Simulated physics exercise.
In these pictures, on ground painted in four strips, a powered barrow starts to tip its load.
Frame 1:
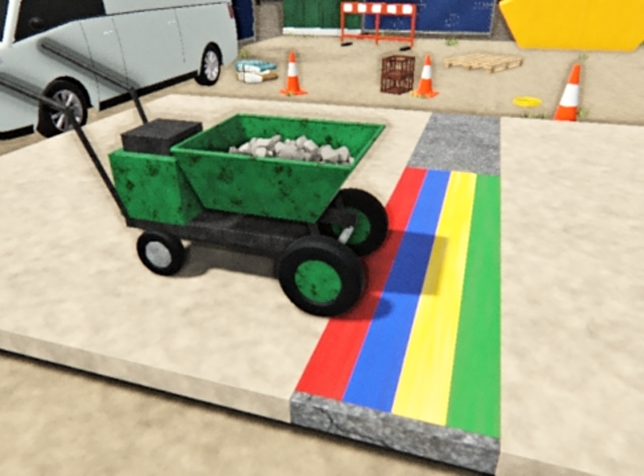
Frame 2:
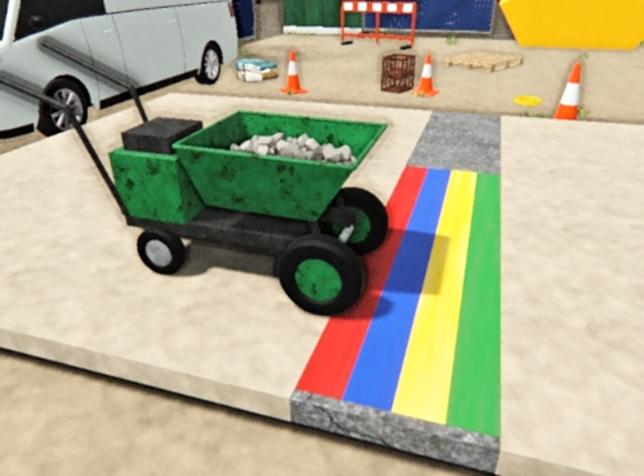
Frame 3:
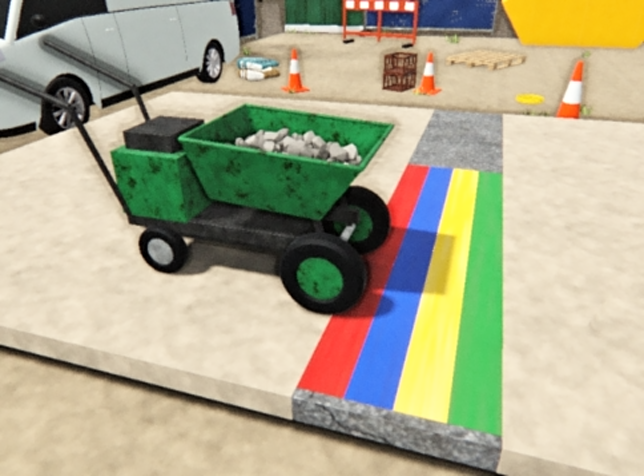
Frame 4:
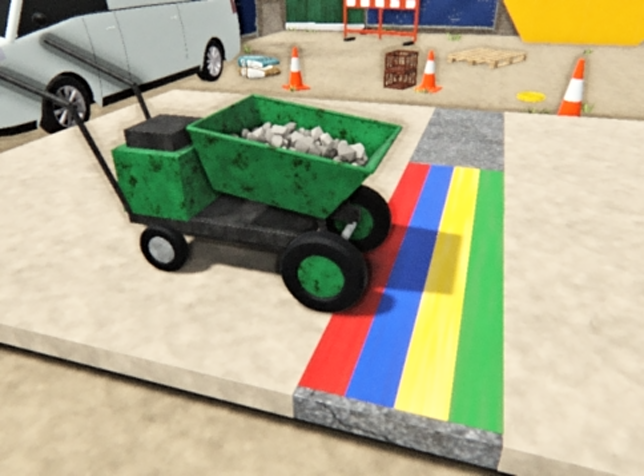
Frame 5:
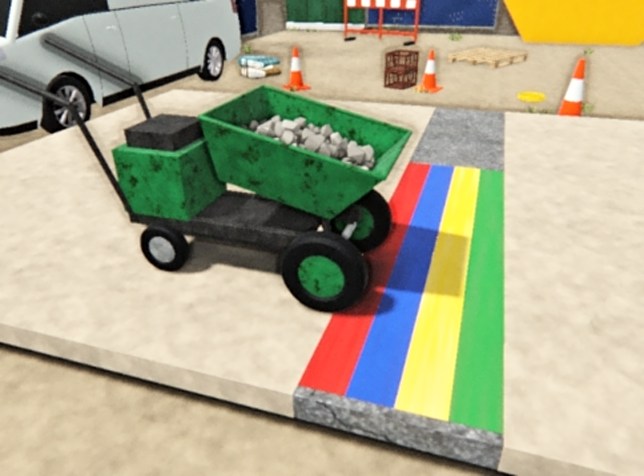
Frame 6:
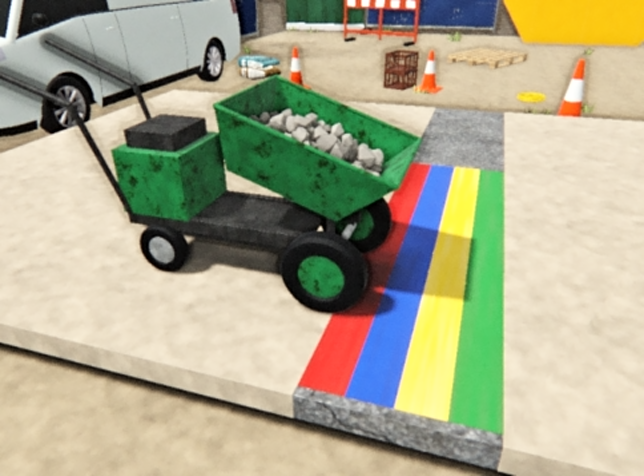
Green powered barrow standing beside red, blue, yellow and green strips, its skip of broken stones gradually tilting forward to the right.
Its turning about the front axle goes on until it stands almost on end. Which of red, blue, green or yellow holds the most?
Green.
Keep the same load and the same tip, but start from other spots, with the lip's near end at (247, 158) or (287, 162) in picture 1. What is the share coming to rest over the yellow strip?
The first spot gives roughly 20 %; the second gives roughly 30 %.
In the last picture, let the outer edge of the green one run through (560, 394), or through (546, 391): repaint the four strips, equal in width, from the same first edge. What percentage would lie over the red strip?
I get 0 % for the first one and 0 % for the second.
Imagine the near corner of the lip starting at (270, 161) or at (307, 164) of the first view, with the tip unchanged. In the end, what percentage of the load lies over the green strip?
It works out to 10 per cent in the first case and 20 per cent in the second.
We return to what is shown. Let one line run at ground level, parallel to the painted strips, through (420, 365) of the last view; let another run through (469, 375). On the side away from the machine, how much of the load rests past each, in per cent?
The first comes to 70 %, the second to 50 %.
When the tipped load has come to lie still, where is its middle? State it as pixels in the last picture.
Resting centre, last frame: Roughly (489, 295).
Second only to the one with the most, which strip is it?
Rank 2: The yellow one.
Soon after the last picture, skip tipped steeply; all in the skip.
A little later, skip tipped right over; most in the skip; a stray few over the yellow strip; a small part over the green strip; a stray few off the paint.
Later still, skip tipped right over; about a third in the skip; a small part over the yellow strip; about a third over the green strip; about a quarter off the paint.
By the end, skip tipped right over; about a quarter in the skip; none over the red strip; none over the blue strip; a small part over the yellow strip; about a third over the green strip; about a quarter off the paint.
